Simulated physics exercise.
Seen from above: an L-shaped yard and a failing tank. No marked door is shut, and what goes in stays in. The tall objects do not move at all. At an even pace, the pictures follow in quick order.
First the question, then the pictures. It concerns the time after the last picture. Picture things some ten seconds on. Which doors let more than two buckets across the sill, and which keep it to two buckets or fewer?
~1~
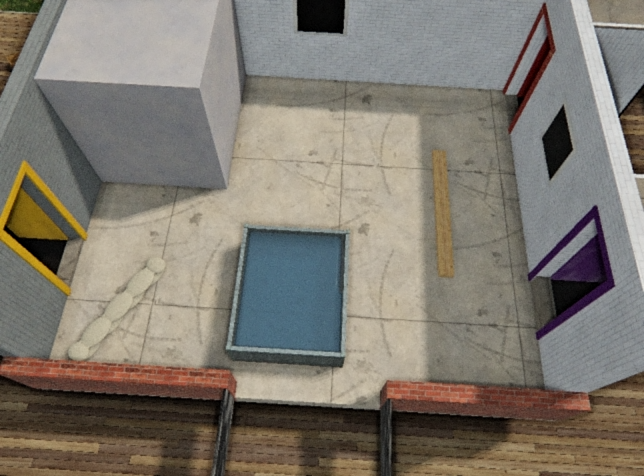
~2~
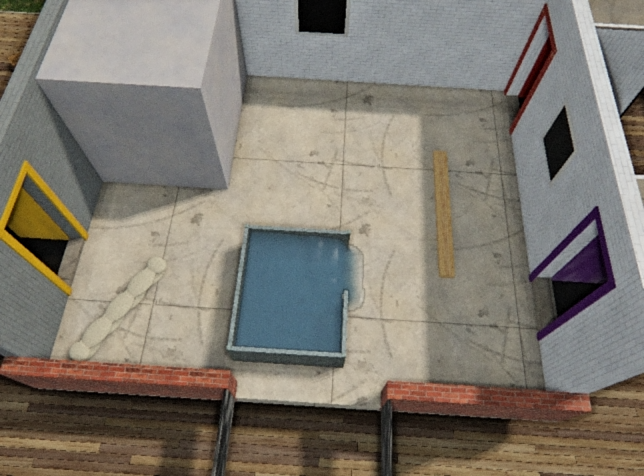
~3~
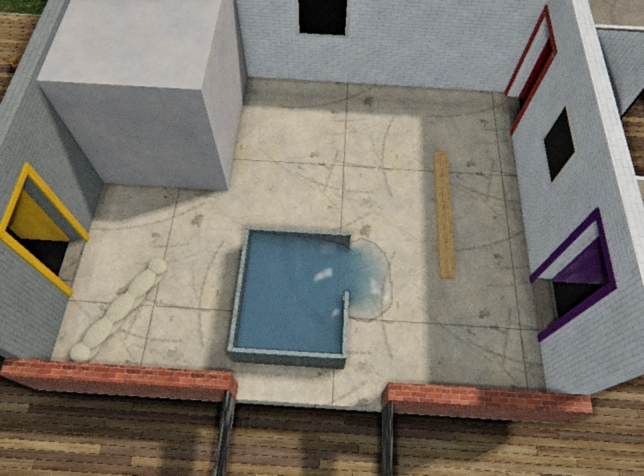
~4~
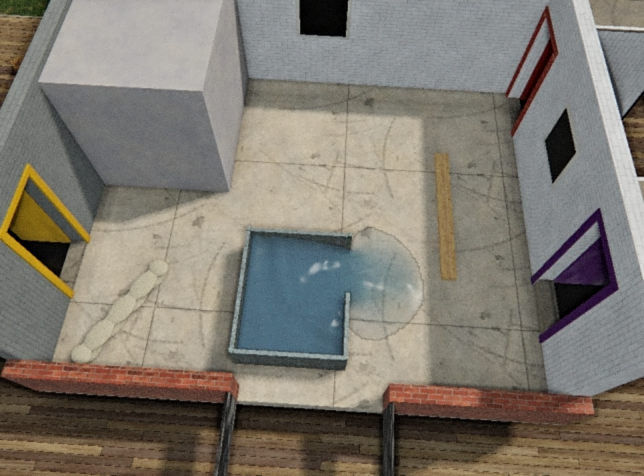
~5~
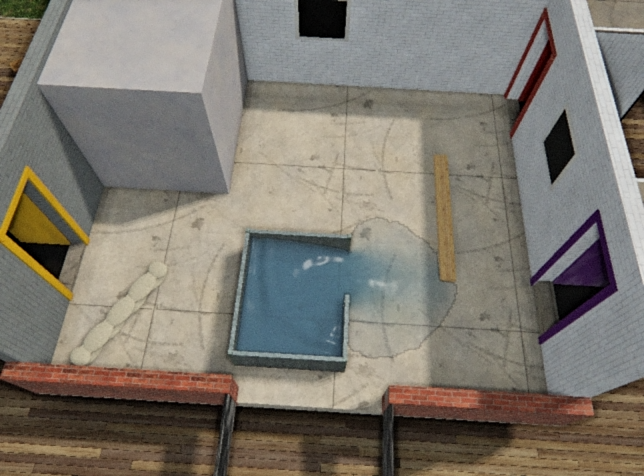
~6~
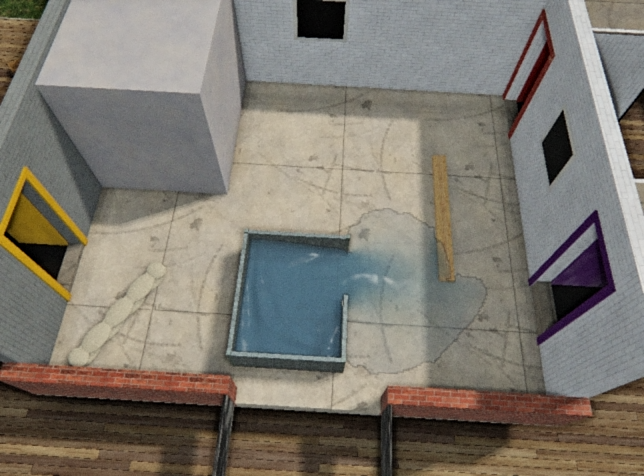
In order: Yellow door: Does not exceed it; purple door: Does not exceed it; red door: Exceeds it.
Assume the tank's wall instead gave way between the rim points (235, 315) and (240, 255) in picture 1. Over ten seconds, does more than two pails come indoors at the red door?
Door red: It stays beneath the limit.
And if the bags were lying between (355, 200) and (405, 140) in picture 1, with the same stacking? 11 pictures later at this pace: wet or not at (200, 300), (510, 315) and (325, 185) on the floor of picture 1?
Point by point: No flooding; inundated; no flooding.
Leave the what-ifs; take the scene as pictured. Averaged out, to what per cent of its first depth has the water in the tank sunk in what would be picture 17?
Roughly 52 per cent.
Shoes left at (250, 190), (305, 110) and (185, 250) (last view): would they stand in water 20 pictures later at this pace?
One after the other: Free of water, free of water, dry.
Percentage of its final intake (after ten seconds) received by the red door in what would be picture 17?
I make it 0 per cent.
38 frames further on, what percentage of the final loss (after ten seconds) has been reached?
Around 30 percent.
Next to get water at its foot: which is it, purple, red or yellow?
That would be the one in purple.
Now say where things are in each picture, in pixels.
The open tank at (292, 289) is whole and still, in the first picture.
The front is at (352, 250), out from the gap at (344, 273), in the second picture.
Water pours out at (344, 275) and has run to (384, 306), in the third picture.
The front is at (417, 299), out from the gap at (346, 276), in the fourth picture.
The front is at (449, 299), out from the gap at (345, 278), in the fifth picture.
The front is at (478, 285), out from the gap at (343, 278), in the sixth picture.
A moment on, water covers 25 % of the floor; the yellow door not reached, the purple door wet at the sill, nothing in, the red door not reached.
Next, water covers 30 % of the floor; the yellow door not reached, the purple door wet at the sill, nothing in, the red door not reached.
Then, water covers 40 % of the floor; the yellow door not reached, the purple door wet at the sill, nothing in, the red door wet at the sill, nothing in.
Later, water covers 55 % of the floor; the yellow door not reached, the purple door wet at the sill, nothing in, the red door over two buckets in.
In the end, water covers 70 % of the floor; the yellow door not reached, the purple door wet at the sill, nothing in, the red door over two buckets in.
